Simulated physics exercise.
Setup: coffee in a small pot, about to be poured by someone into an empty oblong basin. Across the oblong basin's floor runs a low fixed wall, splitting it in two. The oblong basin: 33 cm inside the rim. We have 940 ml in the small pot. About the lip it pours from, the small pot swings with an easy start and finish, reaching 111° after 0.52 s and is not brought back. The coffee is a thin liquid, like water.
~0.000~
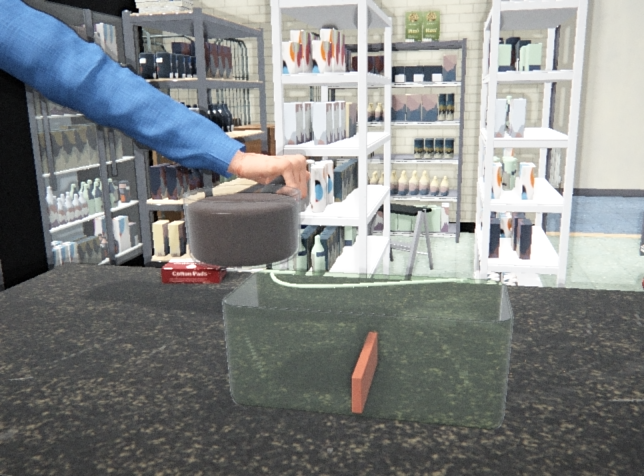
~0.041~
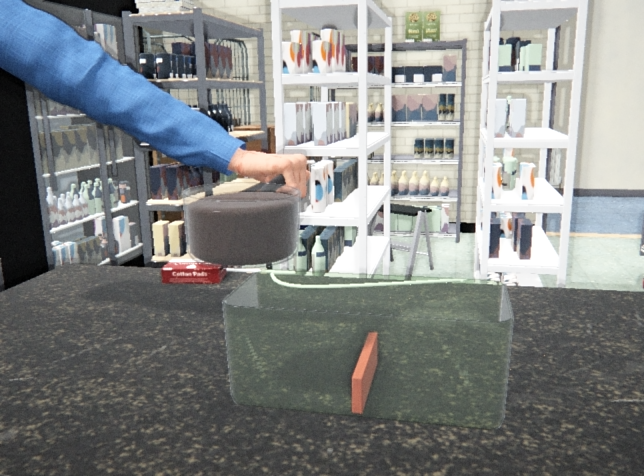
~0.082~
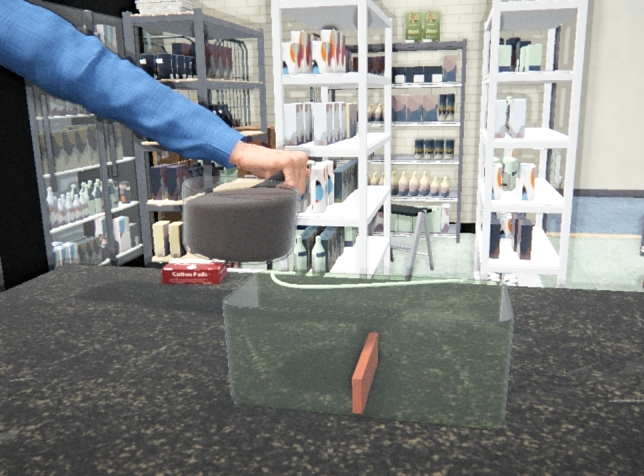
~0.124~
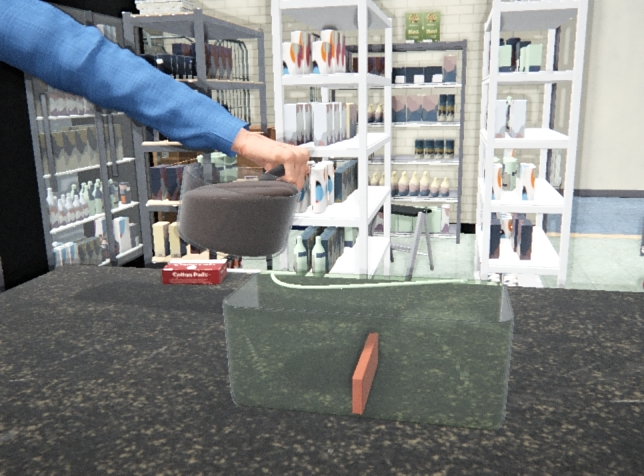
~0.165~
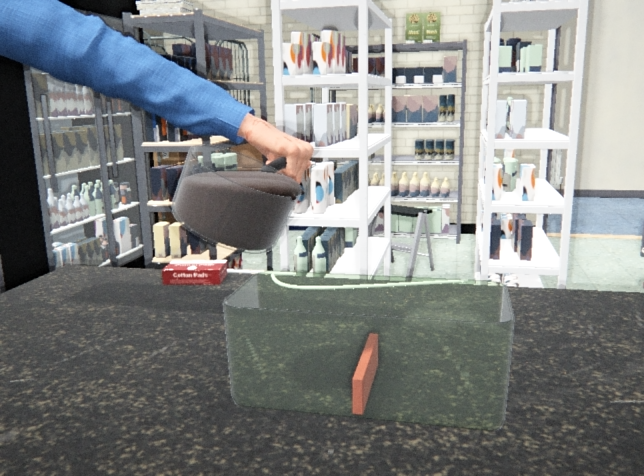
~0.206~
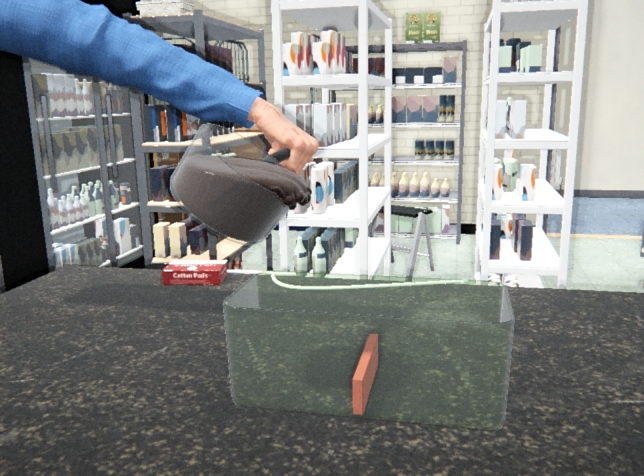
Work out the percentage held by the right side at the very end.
I would put it at 64 per cent.
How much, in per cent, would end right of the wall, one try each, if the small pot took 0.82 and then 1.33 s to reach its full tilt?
80 in a hundred, followed by 90 in a hundred.
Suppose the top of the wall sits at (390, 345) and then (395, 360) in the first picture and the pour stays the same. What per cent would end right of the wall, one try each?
I'd put it at about 55 per cent for the first and about 45 per cent for the second.
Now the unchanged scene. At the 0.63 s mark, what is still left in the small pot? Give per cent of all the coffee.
Close to 4 percent of the total.
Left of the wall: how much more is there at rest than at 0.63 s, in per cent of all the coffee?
Roughly 26 per cent.
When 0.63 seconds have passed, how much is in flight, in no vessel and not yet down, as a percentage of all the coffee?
About 12 per cent.
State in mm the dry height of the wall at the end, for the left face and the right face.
Looks like roughly 32 mm on the left and roughly 18 mm on the right.
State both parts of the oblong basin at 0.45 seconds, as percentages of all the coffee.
About 4 % left, 5 % right.
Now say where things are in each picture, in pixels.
In the first picture, it leans 0°; its right rim is at (298, 195); the coffee meets the walls at (194, 201) and (297, 203); the oblong basin's rim runs from (240, 287) to (508, 301); the wall's top is at (366, 354).
In the second picture, it leans 2°; its right rim is at (298, 196); the coffee meets the walls at (193, 201) and (297, 201).
In the third picture, it leans 7°; its right rim is at (298, 196); the coffee meets the walls at (193, 198) and (298, 196).
In the fourth picture, it leans 15°; its right rim is at (297, 197); the coffee meets the walls at (190, 190) and (298, 191); 1 per cent is over the edge.
In the fifth picture, it leans 25°; its right rim is at (297, 197); the coffee meets the walls at (188, 177) and (297, 190); 2 per cent is over the edge.
In the sixth picture, it leans 38°; its right rim is at (297, 198); the coffee meets the walls at (186, 162) and (294, 185); 5 per cent is over the edge.
After 0.45 s the tilt is 106° and 40 per cent is still to pour, 4 is left of the wall and 5 right of it.
After 0.63 s the tilt is 111° and 4 per cent is still to pour, 4 is left of the wall and 80 right of it.
After 0.82 s the tilt is 111° and 0 per cent is still to pour, 15 is left of the wall and 54 right of it.
After 1.02 s the tilt is 111° and 0 per cent is still to pour, 28 is left of the wall and 65 right of it.
In the end 29 per cent lies left of the wall, 64 right of it and 6 outside.
